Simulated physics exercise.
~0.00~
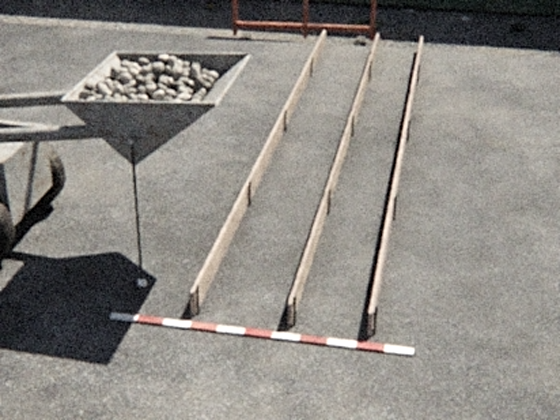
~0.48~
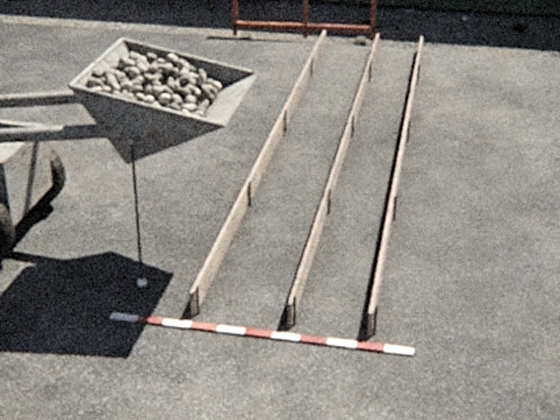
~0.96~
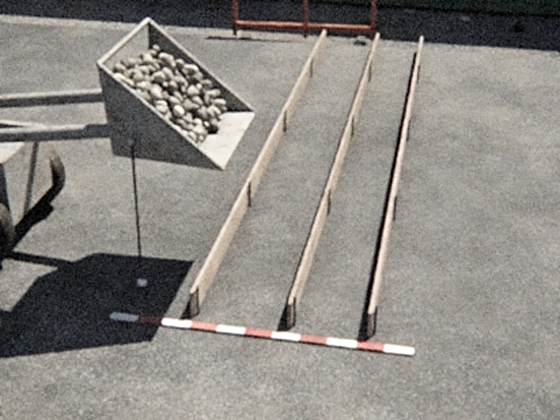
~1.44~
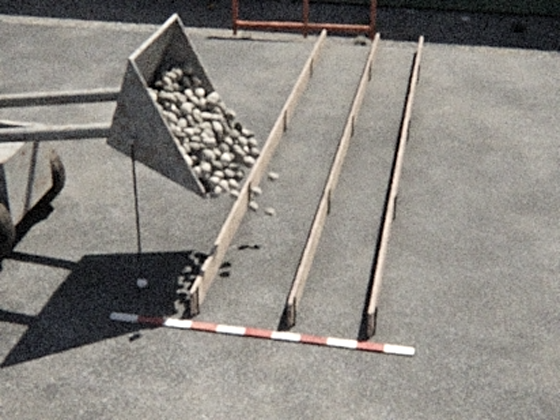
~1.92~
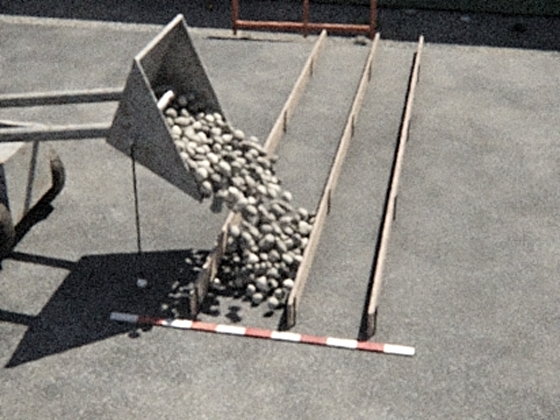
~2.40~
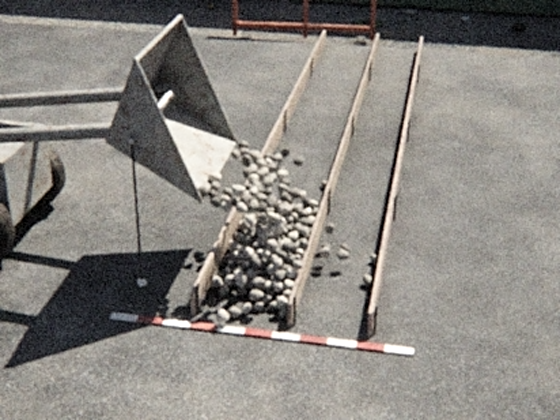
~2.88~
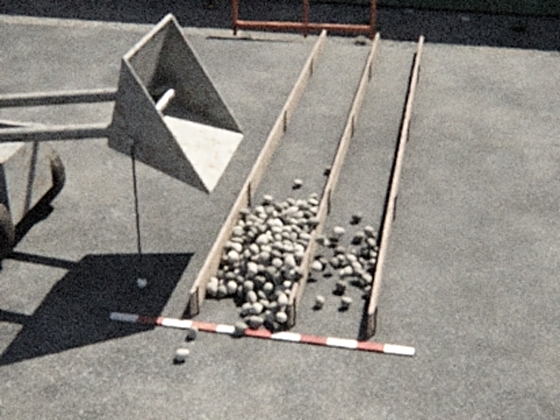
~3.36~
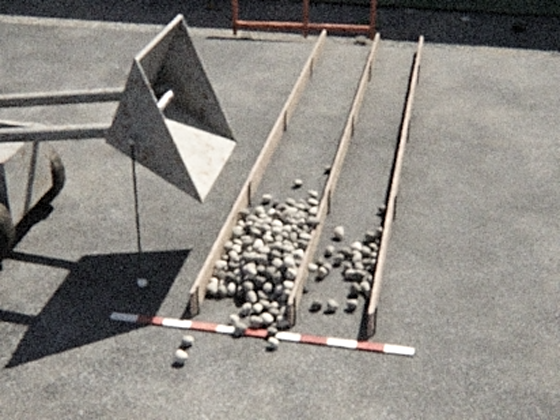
On a grey paved yard, a loader's metal bucket full of rounded stones tipped forward and poured them between low wooden planks, then jerked back and forward once empty; most lay heaped in the near bay, some in the far one, a few outside.
